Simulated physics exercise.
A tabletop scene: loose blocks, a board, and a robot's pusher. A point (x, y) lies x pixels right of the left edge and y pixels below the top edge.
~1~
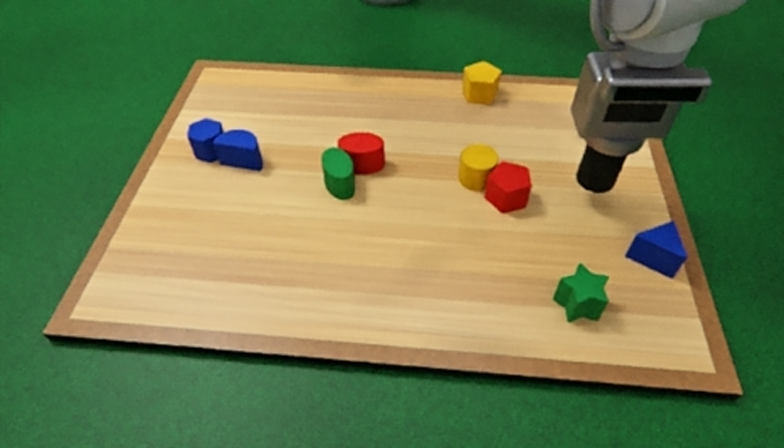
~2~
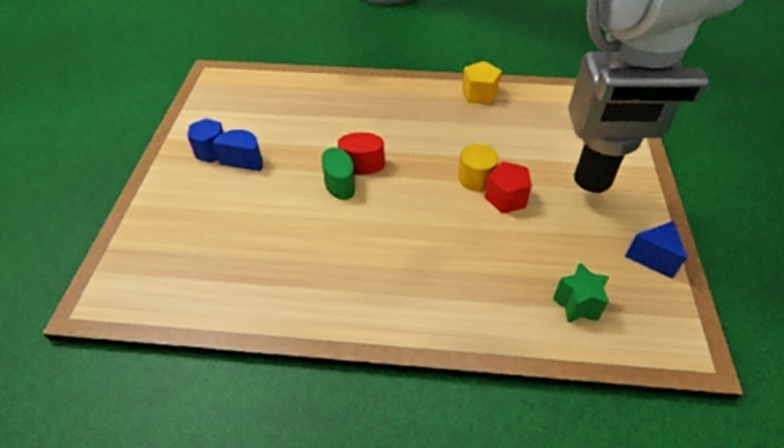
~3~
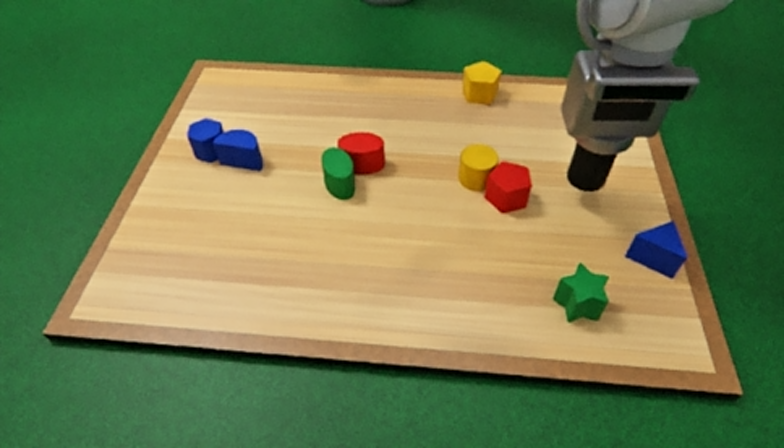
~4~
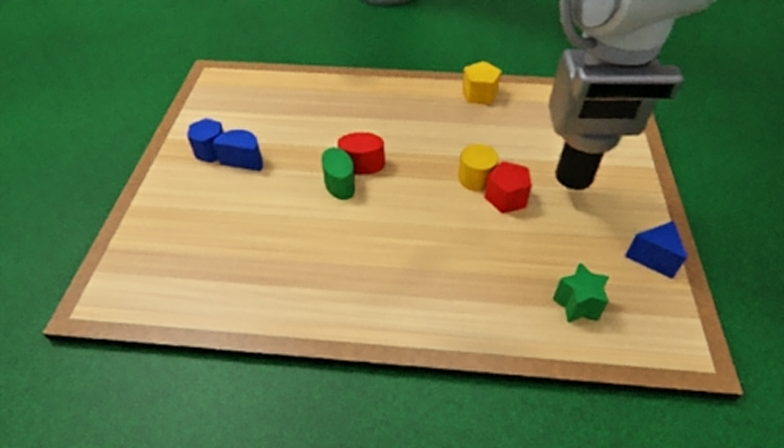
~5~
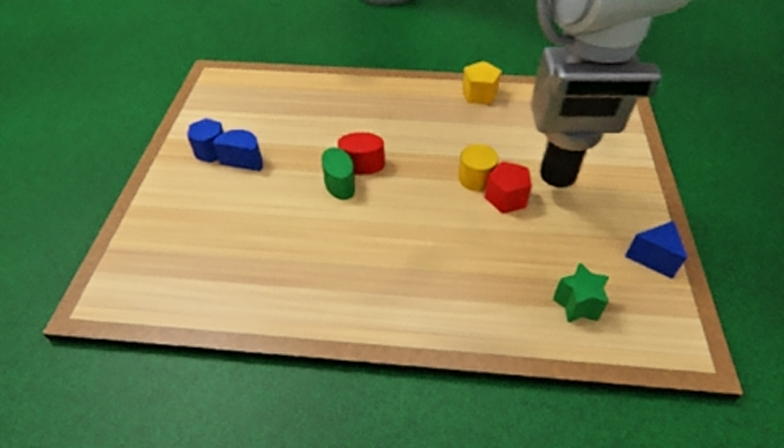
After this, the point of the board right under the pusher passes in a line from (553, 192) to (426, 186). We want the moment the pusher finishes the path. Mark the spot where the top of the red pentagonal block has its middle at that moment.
The red pentagonal block ends near (437, 191).
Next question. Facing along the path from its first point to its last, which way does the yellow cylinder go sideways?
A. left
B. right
Choice B: Right.
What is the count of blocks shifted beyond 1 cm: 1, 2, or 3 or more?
Two blocks move.
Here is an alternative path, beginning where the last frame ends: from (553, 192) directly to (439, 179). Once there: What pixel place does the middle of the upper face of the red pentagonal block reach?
It ends at (458, 185).
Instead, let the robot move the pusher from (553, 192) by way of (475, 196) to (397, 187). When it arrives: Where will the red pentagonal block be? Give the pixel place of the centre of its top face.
I'd say the red pentagonal block ends with its top centre at (403, 193).
What follows on the original path. One third of the way, pusher (513, 173); yellow cylinder (465, 154); red pentagonal block (483, 180), turned 30° anticlockwise.
Two thirds of the way, pusher (470, 171); yellow cylinder (441, 148); red pentagonal block (449, 187), turned 65° anticlockwise.
At the end, pusher (427, 170); red elliptical block still; yellow cylinder (415, 139); red pentagonal block (437, 191), turned 85° anticlockwise.
